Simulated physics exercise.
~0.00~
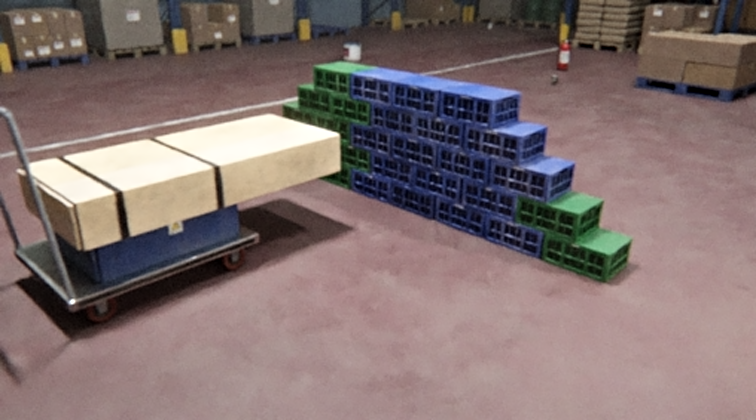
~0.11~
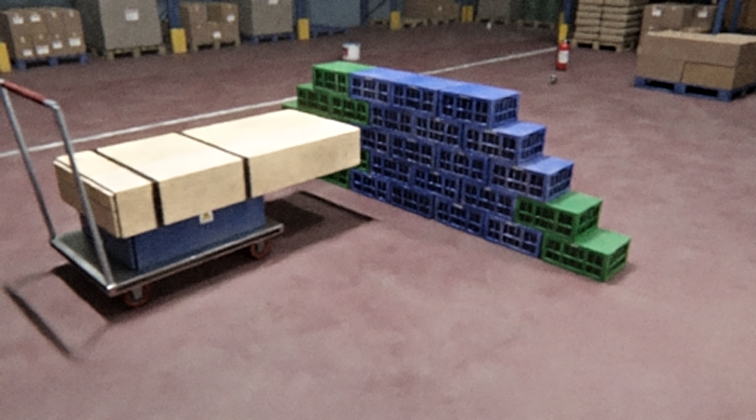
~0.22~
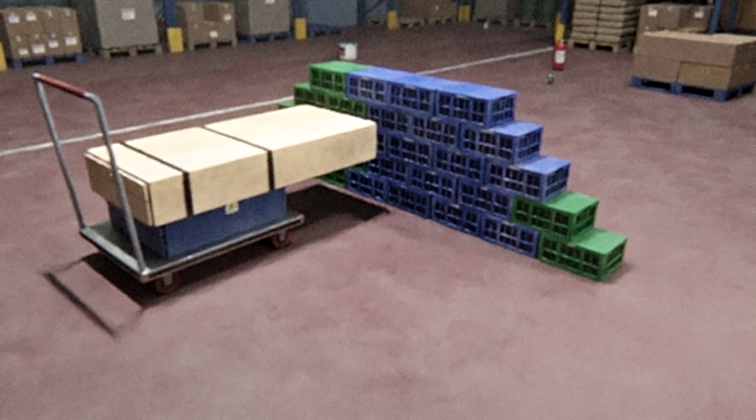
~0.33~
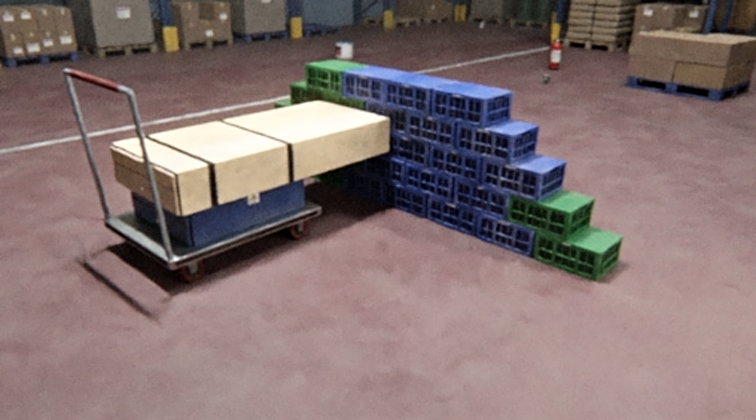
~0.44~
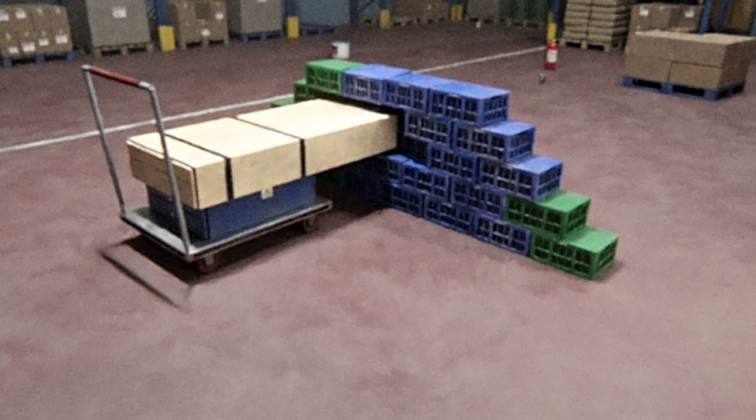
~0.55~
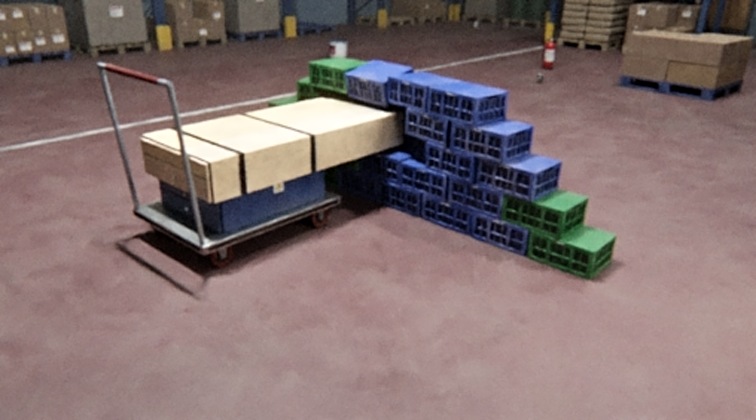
A trolley carrying a long case rolls right into a stepped crate wall, shoving some crates back.
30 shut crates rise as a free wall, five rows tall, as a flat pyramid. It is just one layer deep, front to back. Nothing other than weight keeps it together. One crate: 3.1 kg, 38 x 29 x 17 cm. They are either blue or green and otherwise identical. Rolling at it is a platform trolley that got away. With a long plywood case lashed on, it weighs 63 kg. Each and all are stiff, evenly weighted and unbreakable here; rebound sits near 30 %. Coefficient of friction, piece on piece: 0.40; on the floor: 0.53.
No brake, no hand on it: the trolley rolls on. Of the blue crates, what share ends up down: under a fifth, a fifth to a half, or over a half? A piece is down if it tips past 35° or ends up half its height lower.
A fifth to a half.
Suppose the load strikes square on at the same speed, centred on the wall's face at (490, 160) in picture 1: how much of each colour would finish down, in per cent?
Green 0 %, blue 40 %.
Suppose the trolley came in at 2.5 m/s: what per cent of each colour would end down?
You'd end up with green at 20 per cent down and blue at 40 per cent.
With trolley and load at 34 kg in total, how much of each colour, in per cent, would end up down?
Down at the end: Green 30 per cent, blue 40 per cent.
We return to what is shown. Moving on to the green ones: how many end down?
Colour green - count down 4.
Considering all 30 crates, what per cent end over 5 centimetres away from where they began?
Answer: 40 %.
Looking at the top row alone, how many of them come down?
4.
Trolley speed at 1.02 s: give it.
Speed: Around 0.4 m/s.
Around 0.74 s, load 36 cm past the wall's line, still rolling; none of the 17 blue crates down (0 of 30 in all colours); top blue crate tipped 7°; top green crate tipped 7°.
Around 1.02 s, load 49 cm past the wall's line, still rolling; 4 of the 17 blue crates down (8 of 30 in all colours); top blue crate tipped 35°, 6 cm lower; top green crate on its side.
Around 1.44 s, load 64 cm past the wall's line, still rolling; 7 of the 17 blue crates down (11 of 30 in all colours); top blue crate on its side; top green crate upside down.
Finally (2.8 s), load 66 cm past the wall's line, stopped; 7 of the 17 blue crates down (11 of 30 in all colours); top blue crate upside down; top green crate upside down. That is 41 per cent. Seen by the last camera, middles, top blue crate near (566, 177), top green crate near (408, 142).
